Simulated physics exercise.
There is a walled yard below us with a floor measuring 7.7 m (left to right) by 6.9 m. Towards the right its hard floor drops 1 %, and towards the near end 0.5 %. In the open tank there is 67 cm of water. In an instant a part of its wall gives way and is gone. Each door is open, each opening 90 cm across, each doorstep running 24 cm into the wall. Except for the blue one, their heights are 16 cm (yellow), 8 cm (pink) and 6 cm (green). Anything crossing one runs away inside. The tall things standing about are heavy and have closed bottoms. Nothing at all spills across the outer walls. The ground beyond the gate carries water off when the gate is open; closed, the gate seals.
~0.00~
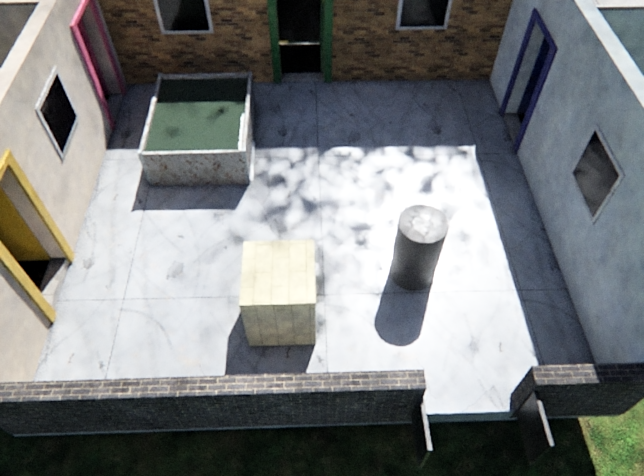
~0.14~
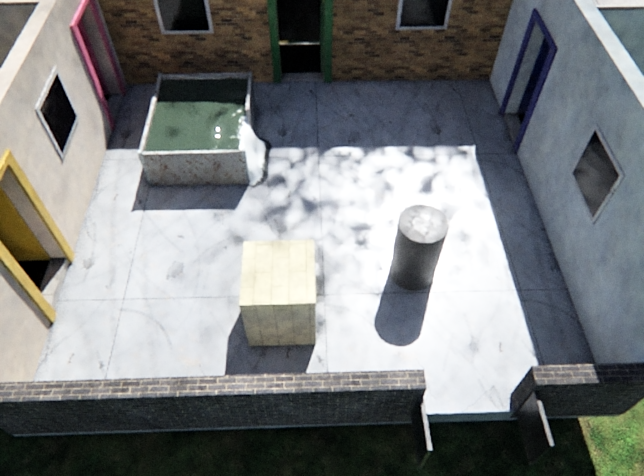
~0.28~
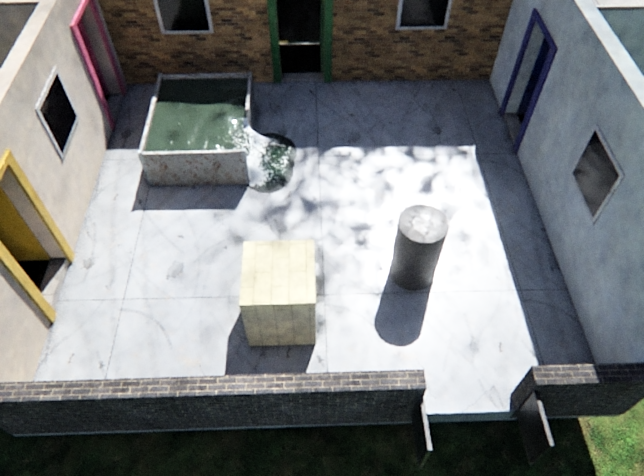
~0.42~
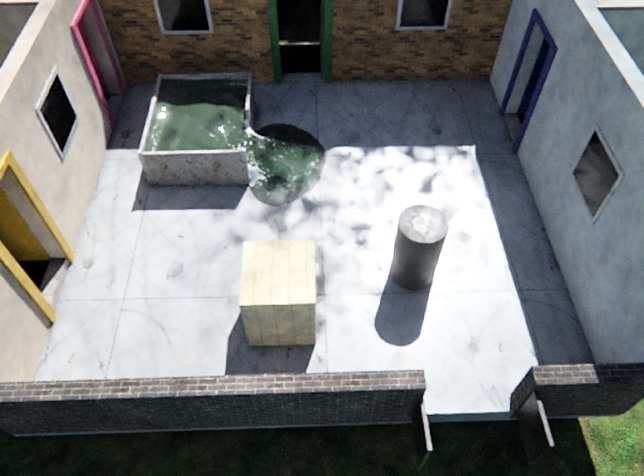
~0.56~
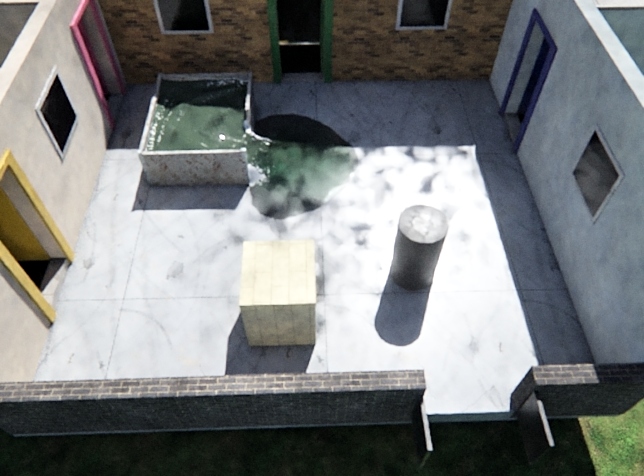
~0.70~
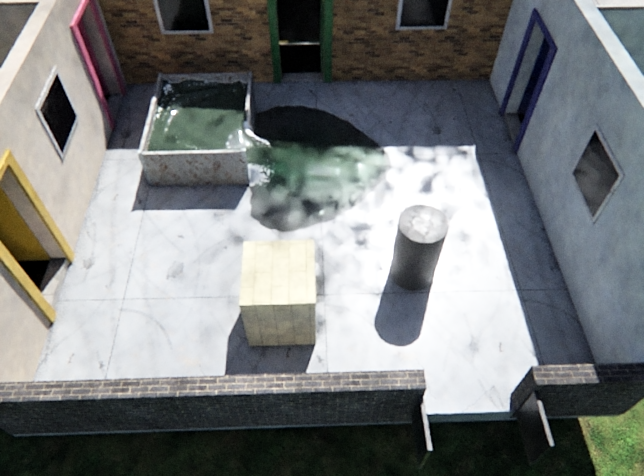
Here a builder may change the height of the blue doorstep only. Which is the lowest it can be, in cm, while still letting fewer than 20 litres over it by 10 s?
No lower than about 14 cm.
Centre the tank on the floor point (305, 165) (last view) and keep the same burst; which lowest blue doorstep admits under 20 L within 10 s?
With that change, some 14.0 centimetres.
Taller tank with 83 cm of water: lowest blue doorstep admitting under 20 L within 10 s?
Roughly 18 cm high.
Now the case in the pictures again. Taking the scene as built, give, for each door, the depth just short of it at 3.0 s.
Lab note, cm: Yellow 0; pink 0; blue 17; green 1.
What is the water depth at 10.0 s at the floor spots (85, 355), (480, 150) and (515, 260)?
Around 2 cm, 6 cm and 9 cm.
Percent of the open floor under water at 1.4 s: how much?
I'd say near 30 percent is wet.
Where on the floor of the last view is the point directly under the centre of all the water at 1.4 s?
Around (253, 152).
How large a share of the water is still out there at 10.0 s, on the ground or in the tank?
Roughly 88 percent of the water remains.
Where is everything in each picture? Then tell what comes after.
Still water, 67 cm deep, in the open tank at (200, 114); the blue door at (525, 88) is dry, in the first frame.
Water pours out at (247, 150) and has run 0.3 m, to (263, 177); about 9 cm deep outside, 67 cm at the back, in the second frame.
Water pours out at (247, 152) and has run 0.8 m, to (290, 165); about 11 cm deep outside, 67 cm at the back, in the third frame.
Water pours out at (247, 153) and has run 1.3 m, to (319, 165); about 8 cm deep outside, 65 cm at the back, in the fourth frame.
Water pours out at (247, 152) and has run 1.9 m, to (352, 167); about 6 cm deep outside, 58 cm at the back, in the fifth frame.
Water pours out at (247, 152) and has run 2.5 m, to (385, 168); about 4 cm deep outside, 56 cm at the back; the blue door at (525, 88), 5.1 m from the gap, is still 2.6 m from the nearest water, in the sixth frame.
After 1.4 s water covers 30 % of the floor, deepest (34 cm) near (260, 168); it has not reached the blue door.
After 3.0 s water covers 50 % of the floor, deepest (26 cm) near (488, 91); 17 cm at the blue door, 30 litres in over its 10 cm doorstep.
After 10.0 s water covers 70 % of the floor, deepest (14 cm) near (597, 390); 7 cm at the blue door, 66 litres in over its 10 cm doorstep.
At the blue door as built, the water arrived by 1.7 s and peaked near 20 cm at 2.6 s.
Run again over the same 10 s with other heights there, 50 litres in over 11 cm, 13 litres over 15 cm. The limit of 20 litres is kept from about 14 cm up.
